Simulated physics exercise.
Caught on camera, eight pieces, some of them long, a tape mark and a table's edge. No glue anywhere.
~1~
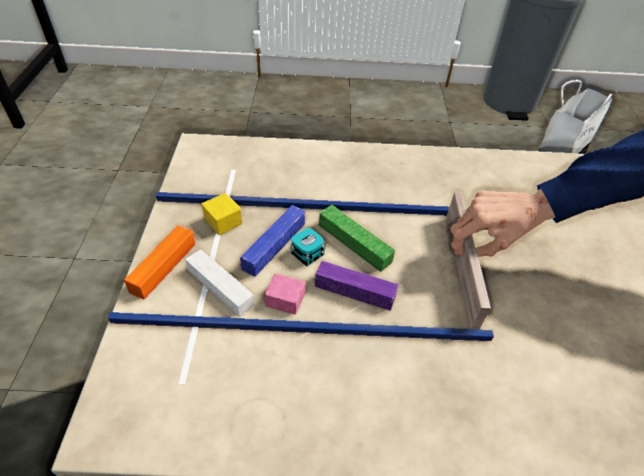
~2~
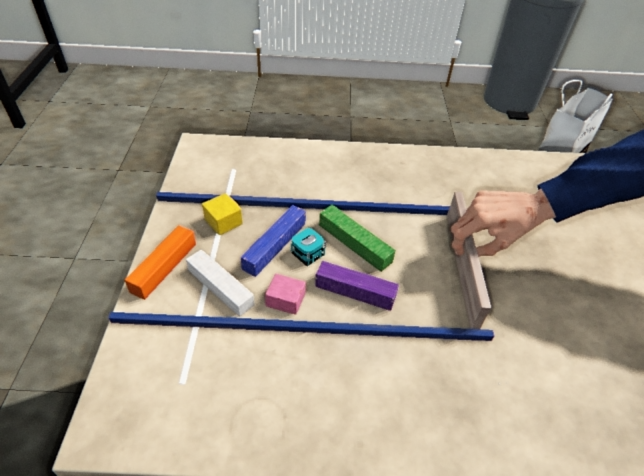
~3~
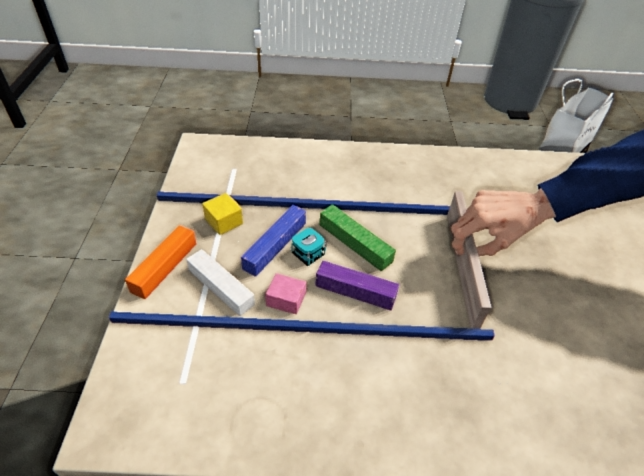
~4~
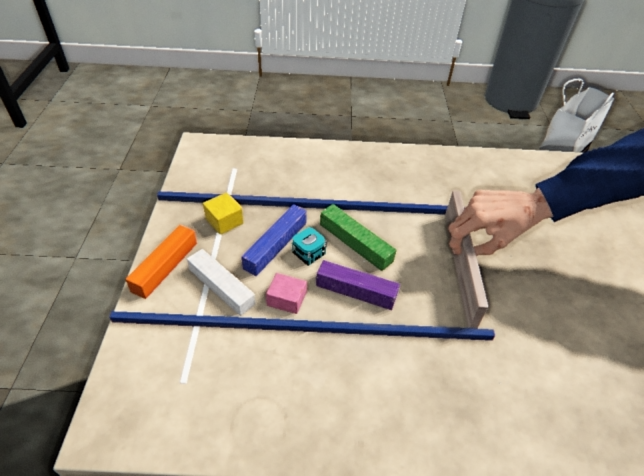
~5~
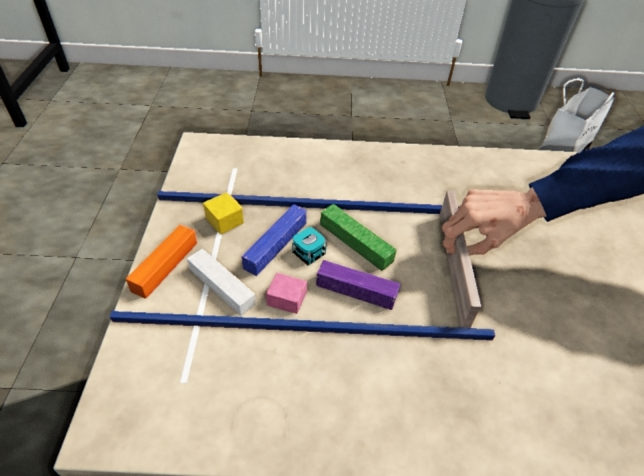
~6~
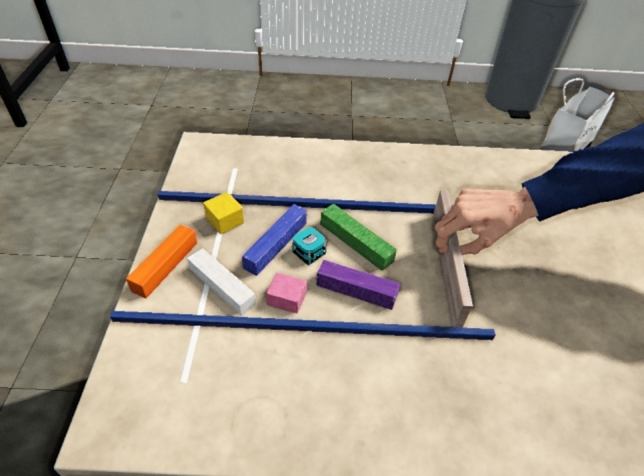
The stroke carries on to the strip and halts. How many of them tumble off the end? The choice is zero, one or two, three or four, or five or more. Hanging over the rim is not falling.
The number that fall off is one or two.
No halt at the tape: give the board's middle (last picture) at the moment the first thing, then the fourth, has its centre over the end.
At (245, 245) for the first, at (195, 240) for the fourth.
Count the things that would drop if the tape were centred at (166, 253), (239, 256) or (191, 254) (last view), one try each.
In that order 6, 1 and 4.
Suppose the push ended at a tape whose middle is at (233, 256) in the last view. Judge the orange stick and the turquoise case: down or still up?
The orange stick tumbles off; the turquoise case remains up.
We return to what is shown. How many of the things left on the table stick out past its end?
The number is 3.
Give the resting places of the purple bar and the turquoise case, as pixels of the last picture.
First (172, 263), then (181, 237).
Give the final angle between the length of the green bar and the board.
Roughly 0° out of line.
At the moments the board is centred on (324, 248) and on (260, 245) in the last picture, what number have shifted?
The counts are 5 and 8.
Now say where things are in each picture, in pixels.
The first picture shows orange stick (162, 261); yellow block (222, 214); white bar (219, 282); board (466, 256); tape (213, 257).
The second picture shows yellow block (223, 214); purple bar (356, 285).
The third picture shows white bar (220, 282); board (466, 256).
The fourth picture shows orange stick (163, 260); pink block (287, 293).
The fifth picture shows yellow block (224, 213); blue bar (276, 239).
The sixth picture shows orange stick (164, 260); yellow block (224, 213); white bar (221, 281); board (451, 254); tape (214, 255).
A little later, none off yet; orange stick at rest near (164, 260); yellow block at rest near (224, 213); white bar at rest near (221, 281).
Next, none off yet; orange stick shifted a little near (136, 258); yellow block shifted about its own width near (191, 208); white bar shifted a little near (173, 281).
When it is over, the number that fall off is one or two; down, orange stick.
